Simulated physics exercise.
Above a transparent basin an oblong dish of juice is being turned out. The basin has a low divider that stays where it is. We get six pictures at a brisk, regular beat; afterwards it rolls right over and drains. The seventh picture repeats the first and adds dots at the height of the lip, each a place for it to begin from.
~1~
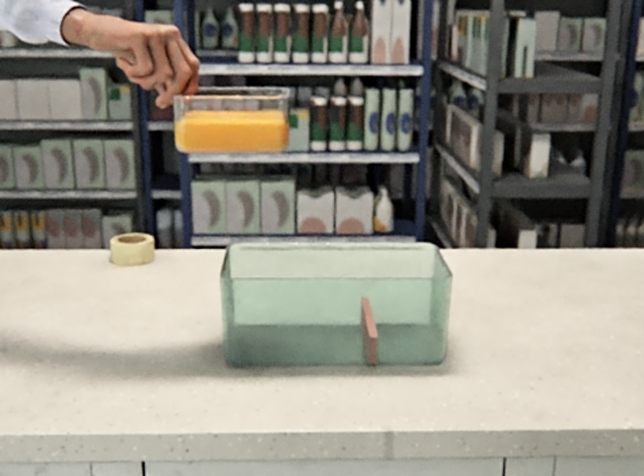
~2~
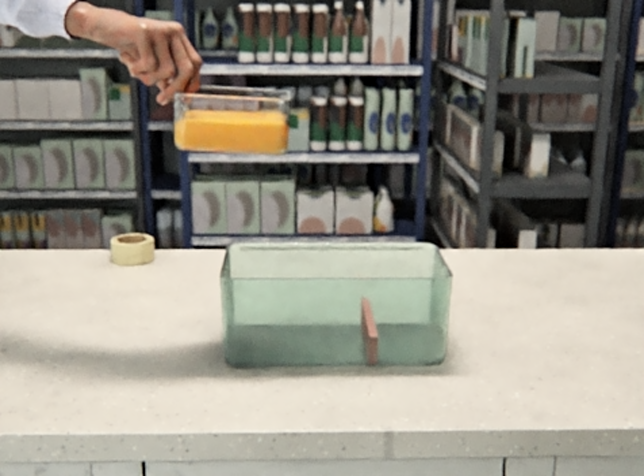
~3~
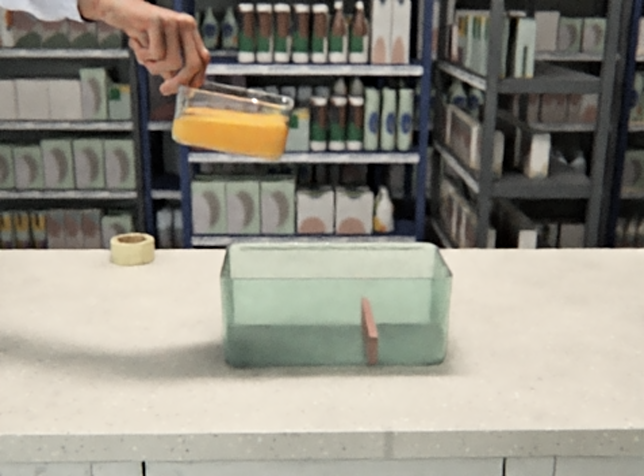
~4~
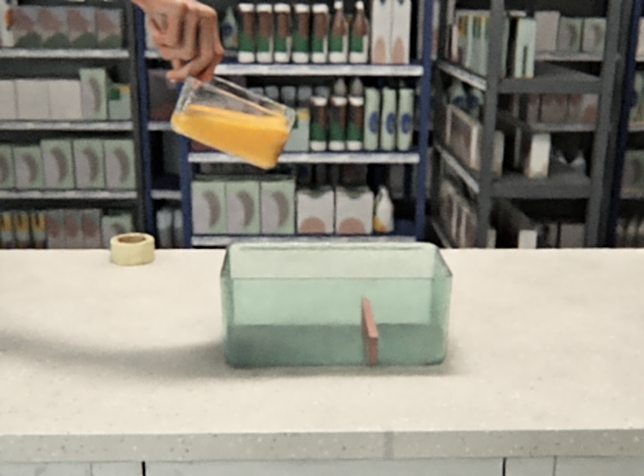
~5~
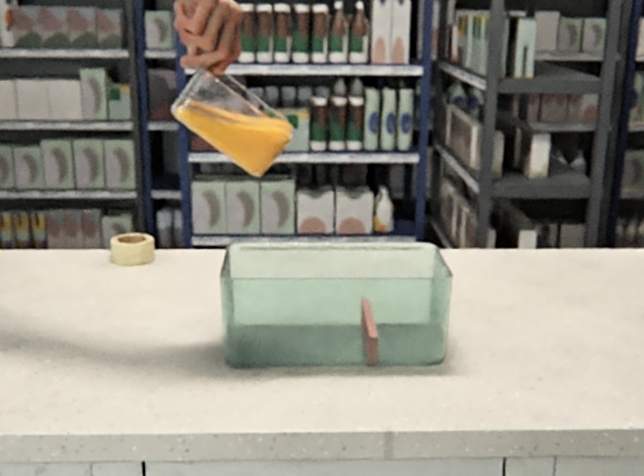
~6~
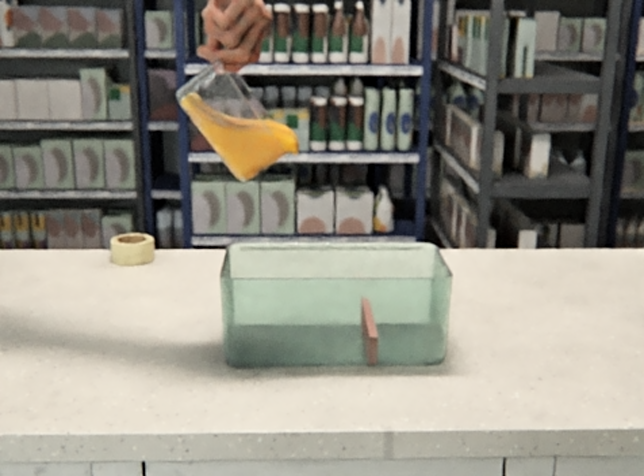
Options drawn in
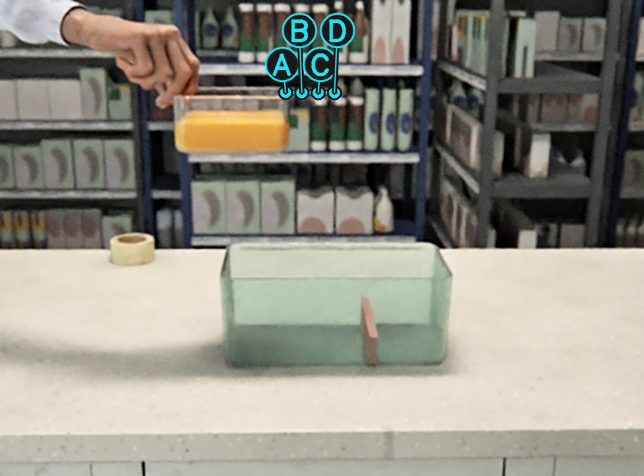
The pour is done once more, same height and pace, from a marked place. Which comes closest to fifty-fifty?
D beats the others.
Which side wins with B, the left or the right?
More ends on the left.
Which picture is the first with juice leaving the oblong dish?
Picture 6.
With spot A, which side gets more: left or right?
The left side.
On the marked copy, A at (285, 92); B at (301, 92); C at (318, 92); D at (334, 92).
Choosing A, about 85 % ends left of the wall and 8 % right of it; 6 % is lost outside.
Choosing B, about 91 % ends left of the wall and 6 % right of it; 3 % is lost outside.
Choosing C, about 73 % ends left of the wall and 24 % right of it.
Choosing D, about 49 % ends left of the wall and 48 % right of it; 4 % is lost outside.
